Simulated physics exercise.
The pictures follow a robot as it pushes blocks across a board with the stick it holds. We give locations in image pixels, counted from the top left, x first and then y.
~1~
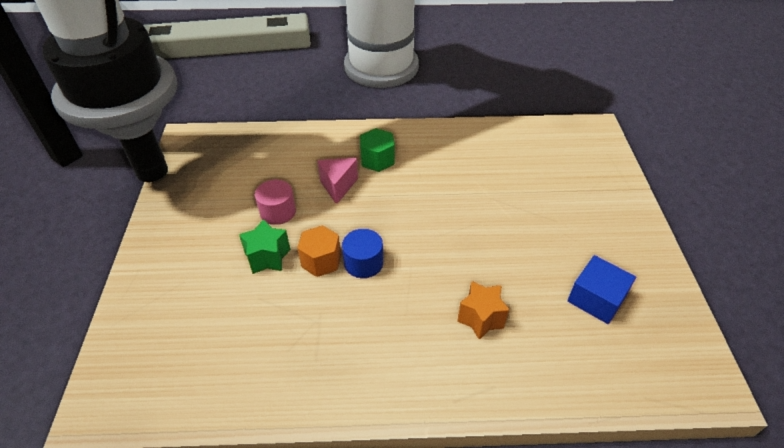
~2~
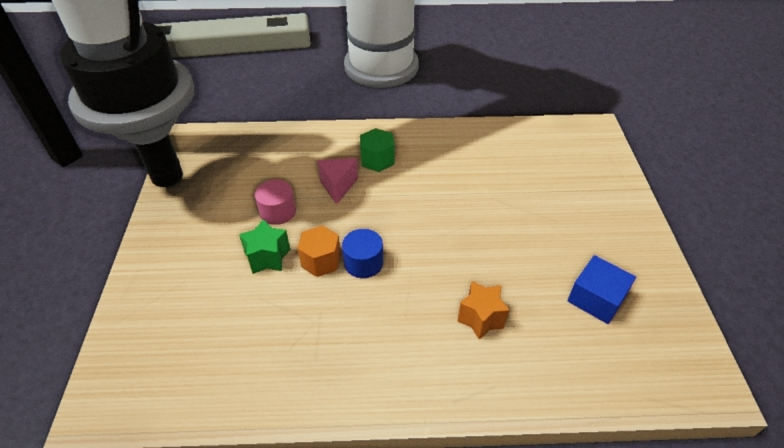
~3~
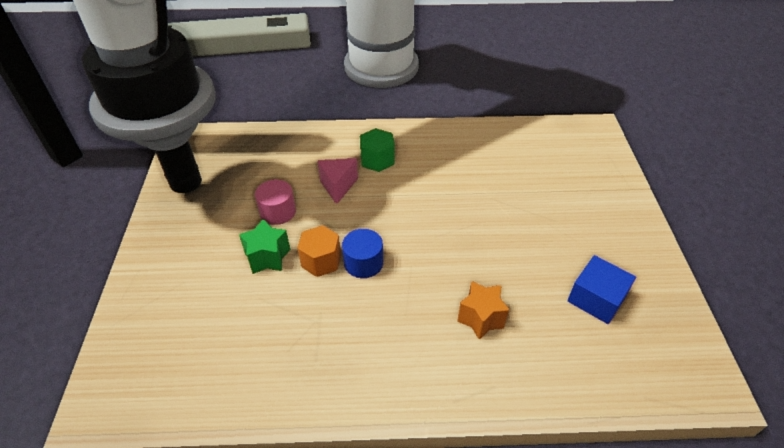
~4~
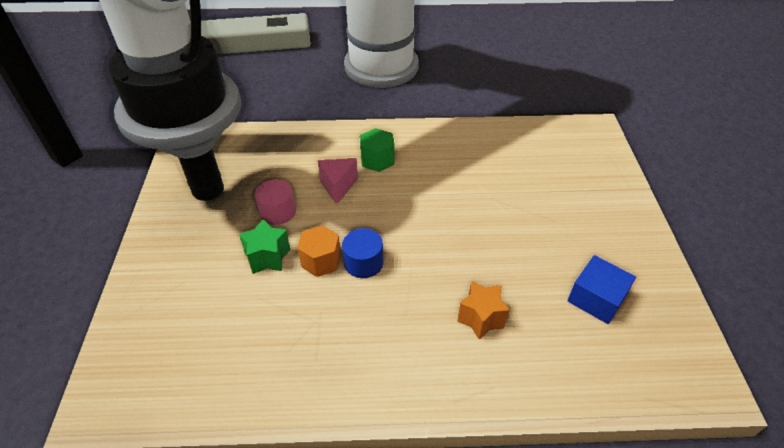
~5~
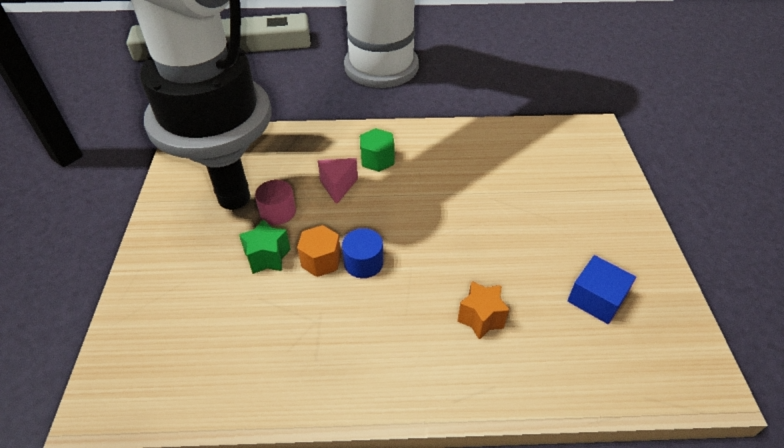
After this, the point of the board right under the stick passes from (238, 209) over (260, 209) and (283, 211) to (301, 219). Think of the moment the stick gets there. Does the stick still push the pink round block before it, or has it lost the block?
The block stays ahead.
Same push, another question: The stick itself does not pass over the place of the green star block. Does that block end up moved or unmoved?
It keeps its position.
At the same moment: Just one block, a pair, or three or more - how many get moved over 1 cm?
Blocks that move over 1 cm: One.
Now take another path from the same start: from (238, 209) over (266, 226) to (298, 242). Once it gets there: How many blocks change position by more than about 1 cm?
The number of blocks that move over 1 cm is two.
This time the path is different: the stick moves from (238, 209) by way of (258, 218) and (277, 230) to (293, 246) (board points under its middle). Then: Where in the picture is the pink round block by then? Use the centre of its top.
Pixel (305, 196).
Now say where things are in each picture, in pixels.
In the first picture, tip of the stick (153, 173), middles of tops, green star block (262, 237), pink round block (273, 192).
In the second picture, stick (168, 178), nothing pushed.
In the third picture, stick (186, 184), nothing pushed.
In the fourth picture, stick (208, 191), nothing pushed.
In the fifth picture, stick (235, 199), green star block (262, 237), pink round block (273, 192).
On the path given first. Halfway along, stick (270, 200); pink round block (301, 194).
At the end, stick (299, 210); green star block unmoved; pink round block (333, 199).
